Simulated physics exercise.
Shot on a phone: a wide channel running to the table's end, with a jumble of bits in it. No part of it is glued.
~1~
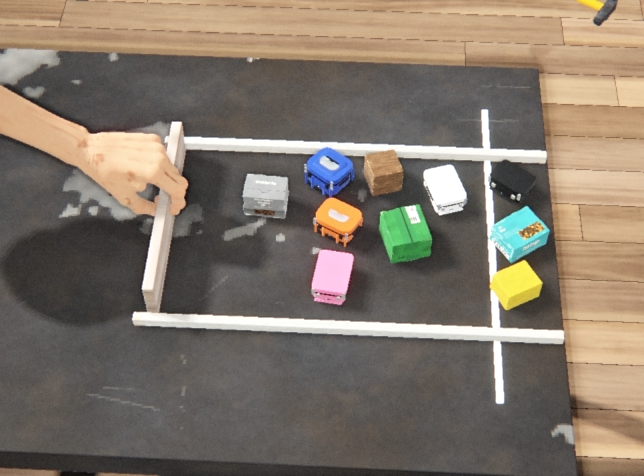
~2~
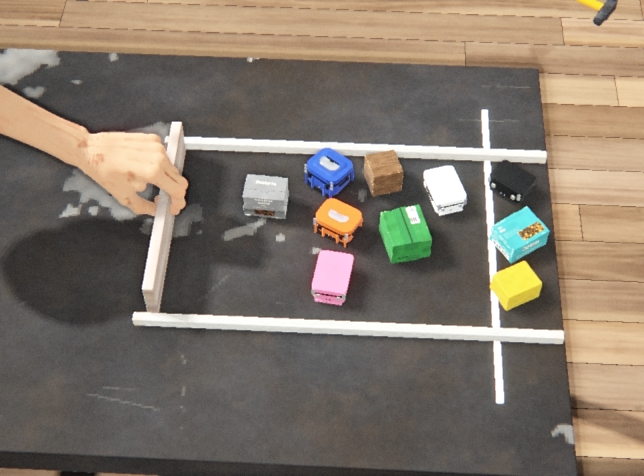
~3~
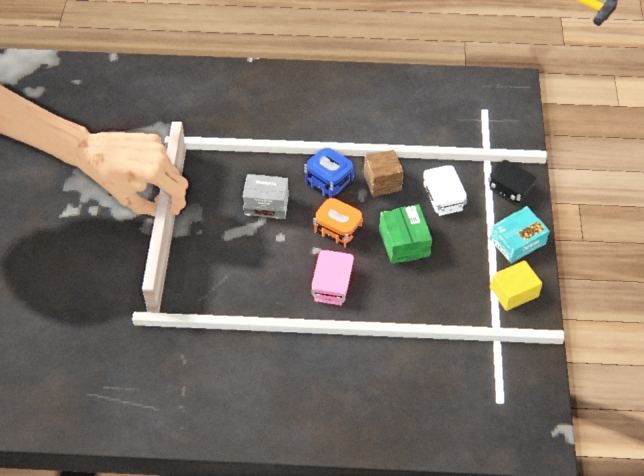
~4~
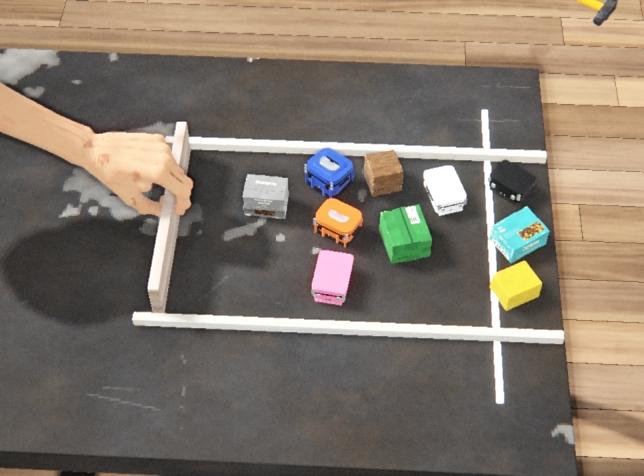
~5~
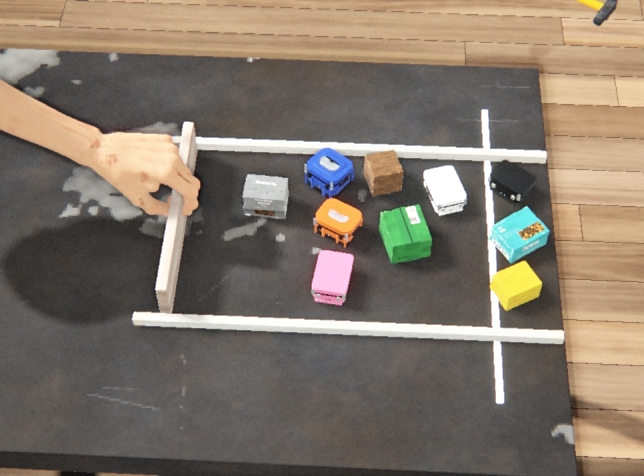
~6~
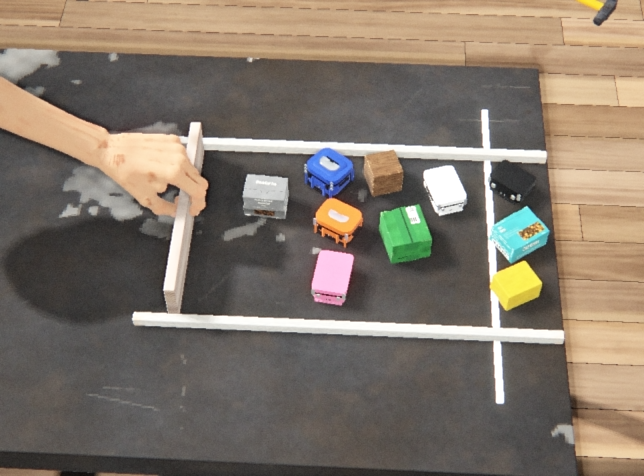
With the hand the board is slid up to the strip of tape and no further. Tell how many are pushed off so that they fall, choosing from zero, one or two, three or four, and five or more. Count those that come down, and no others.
Okay, so the number that tips off the end comes to three or four, I'd say.
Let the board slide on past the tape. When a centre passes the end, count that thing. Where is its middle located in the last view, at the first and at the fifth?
Its centre point is roughly (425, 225) and later (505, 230).
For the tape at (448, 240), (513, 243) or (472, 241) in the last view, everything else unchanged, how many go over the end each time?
Going through them in order, you'd see 1, 6 and 3.
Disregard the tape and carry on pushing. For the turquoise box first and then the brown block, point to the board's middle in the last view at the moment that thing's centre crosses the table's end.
The middle is at (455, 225) when it's the turquoise box, and at (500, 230) when it's the brown block.
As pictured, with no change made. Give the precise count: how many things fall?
Exactly 3.
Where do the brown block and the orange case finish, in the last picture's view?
The brown block stops around (545, 180); the orange case around (508, 244).
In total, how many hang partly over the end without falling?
My count gives 3.
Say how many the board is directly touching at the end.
It is in contact with 4.
Soon after, none off yet; turquoise box at rest near (519, 235); black case at rest near (511, 183); yellow block at rest near (516, 286).
At rest, the number that fall off is three or four; fallen, white case, black case and turquoise box.
